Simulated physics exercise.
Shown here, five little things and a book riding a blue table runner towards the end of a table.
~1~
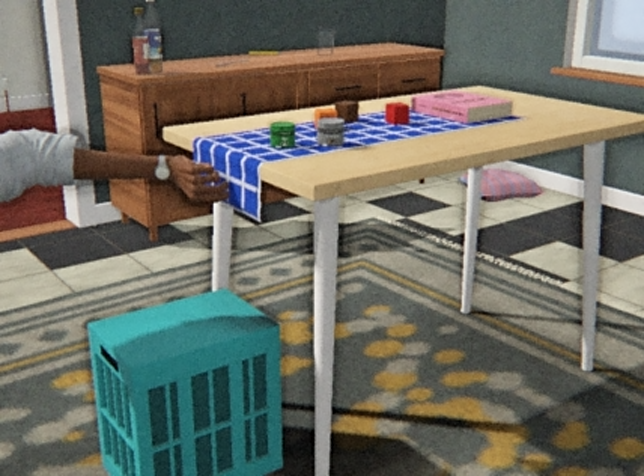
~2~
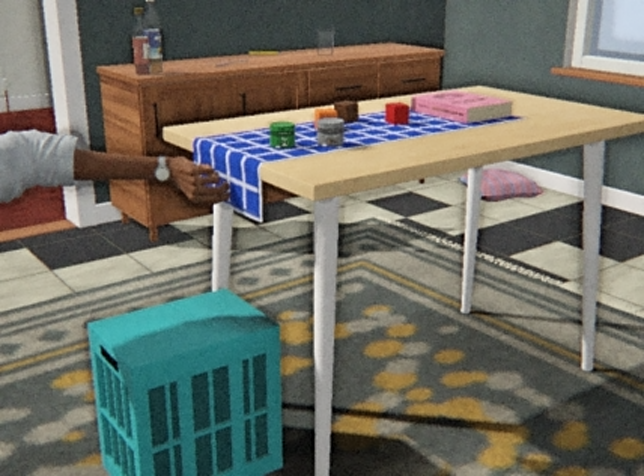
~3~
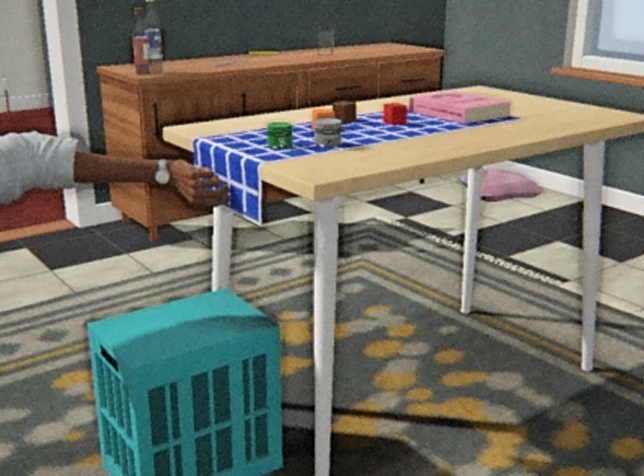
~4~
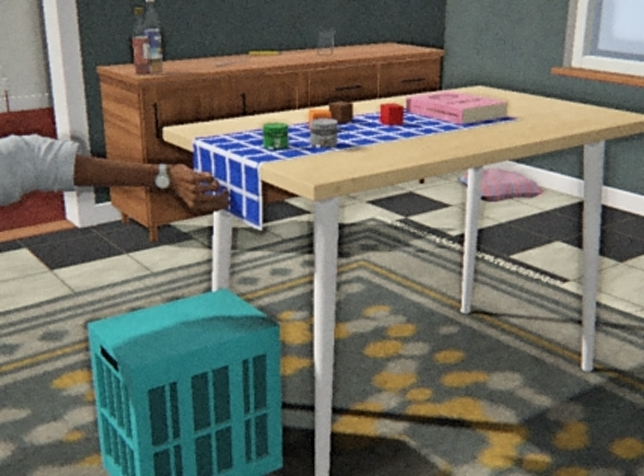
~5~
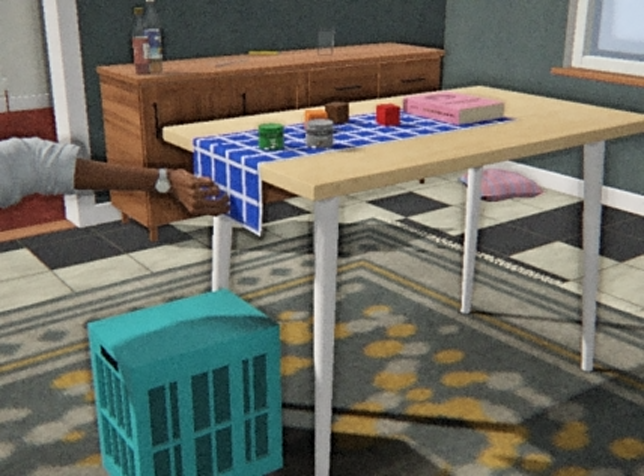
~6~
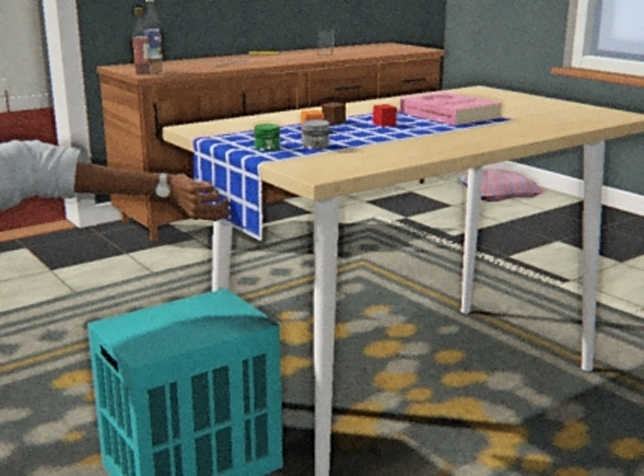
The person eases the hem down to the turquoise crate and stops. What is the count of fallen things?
The answer is two.
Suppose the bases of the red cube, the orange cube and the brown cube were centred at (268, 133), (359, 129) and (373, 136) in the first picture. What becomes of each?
The red cube drops off; the orange cube stays on; the brown cube stays on.
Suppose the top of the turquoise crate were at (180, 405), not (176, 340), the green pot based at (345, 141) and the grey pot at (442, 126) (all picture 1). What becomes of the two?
The green pot goes over, the grey pot keeps its place on top.
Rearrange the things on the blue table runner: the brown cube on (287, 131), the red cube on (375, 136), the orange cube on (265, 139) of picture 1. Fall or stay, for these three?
The brown cube is carried off; the red cube keeps its place on top; the orange cube comes down.
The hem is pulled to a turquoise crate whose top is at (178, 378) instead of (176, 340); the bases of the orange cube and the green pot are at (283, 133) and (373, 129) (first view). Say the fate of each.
The orange cube tumbles off; the green pot remains up.
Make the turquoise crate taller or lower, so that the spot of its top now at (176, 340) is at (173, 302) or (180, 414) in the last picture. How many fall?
Over the edge go 1 and 4.
Early on, hem near (227, 262); green pot gone.
Midway, hem on the crate; green pot and grey pot gone.
Finally, hem on the crate; green pot and grey pot gone. Over the edge go two.
